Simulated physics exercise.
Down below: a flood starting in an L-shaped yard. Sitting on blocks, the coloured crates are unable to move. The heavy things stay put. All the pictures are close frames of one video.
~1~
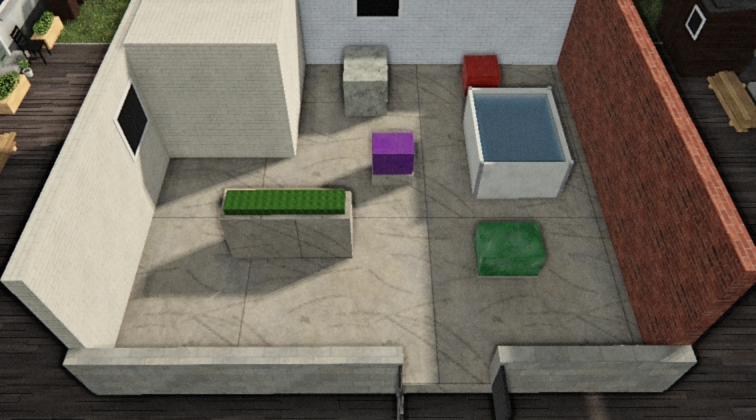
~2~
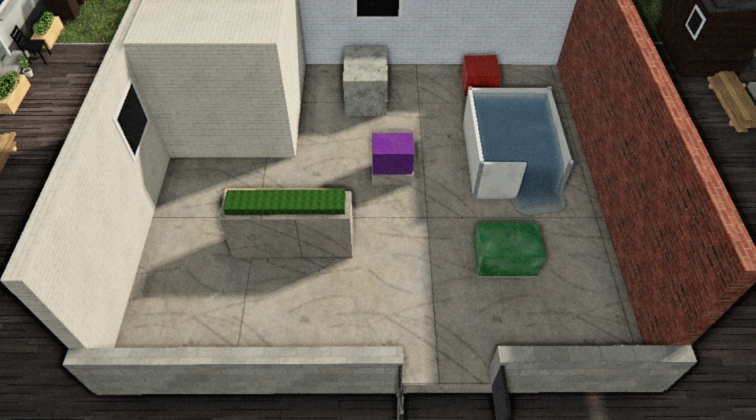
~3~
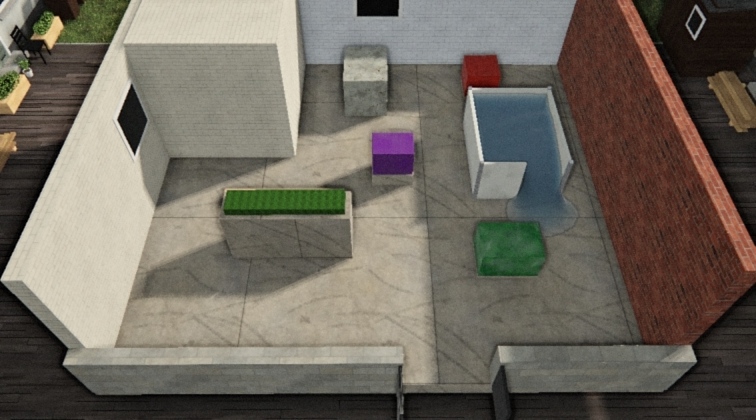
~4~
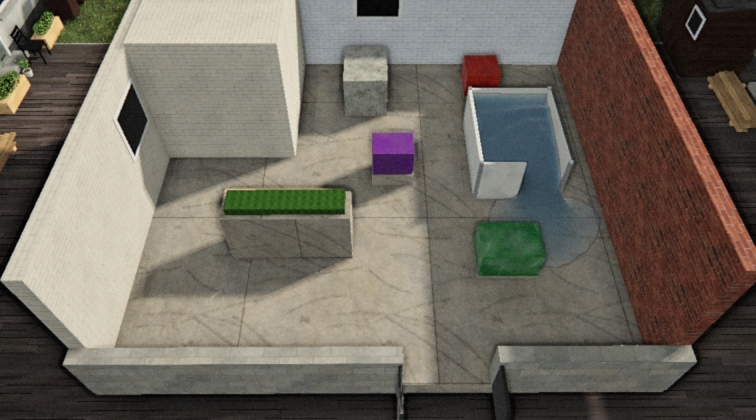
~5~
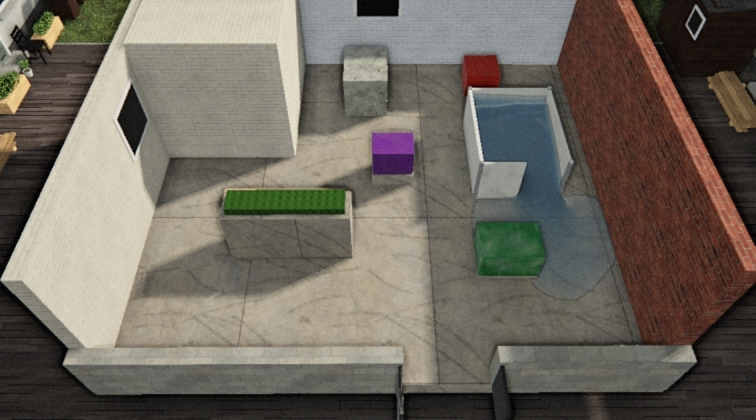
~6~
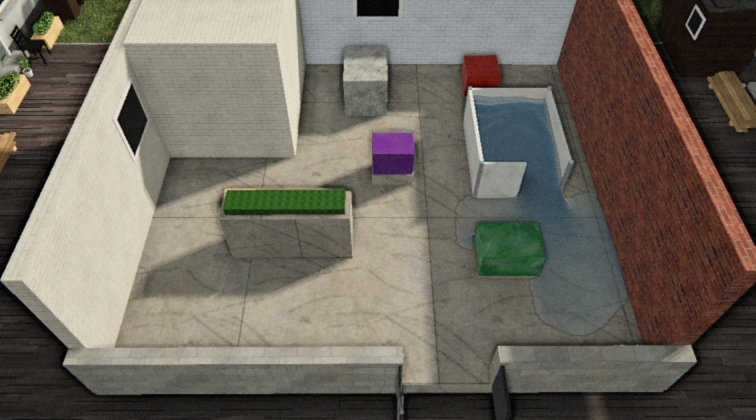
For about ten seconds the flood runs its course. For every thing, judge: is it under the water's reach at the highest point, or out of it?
Outcome: Purple crate: Dry; red crate: Dry; green crate: Wet.
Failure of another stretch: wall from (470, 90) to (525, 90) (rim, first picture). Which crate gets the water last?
My pick is the green crate.
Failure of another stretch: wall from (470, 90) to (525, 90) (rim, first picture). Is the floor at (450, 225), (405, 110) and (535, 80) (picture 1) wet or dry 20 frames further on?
Taking the points one after the other, they come out not soaked, inundated and inundated.
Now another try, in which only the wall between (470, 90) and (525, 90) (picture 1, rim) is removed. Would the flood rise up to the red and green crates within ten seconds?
The red crate is reached; the green crate is reached.
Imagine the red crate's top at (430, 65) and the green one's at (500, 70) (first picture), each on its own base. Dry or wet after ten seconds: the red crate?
As for the red one, it keeps clear.
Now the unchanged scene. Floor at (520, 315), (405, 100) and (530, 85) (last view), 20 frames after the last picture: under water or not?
Point one sodden, point two left clear, point three left clear.
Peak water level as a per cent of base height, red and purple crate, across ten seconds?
Respectively 40 % and 30 %.
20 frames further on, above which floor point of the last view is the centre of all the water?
Close to (506, 234).
A moment on, water covers 15 % of the floor; the purple crate not reached, the red crate not reached, the green crate water round its plinth.
Next, water covers 25 % of the floor; the purple crate water round its plinth, the red crate not reached, the green crate water round its plinth.
Then, water covers 45 % of the floor; the purple crate water round its plinth, the red crate not reached, the green crate water round its plinth.
Later, water covers 65 % of the floor; the purple crate water round its plinth, the red crate not reached, the green crate water round its plinth.
In the end, water covers 85 % of the floor; the purple crate stayed above the water, the red crate stayed above the water, the green crate was topped.
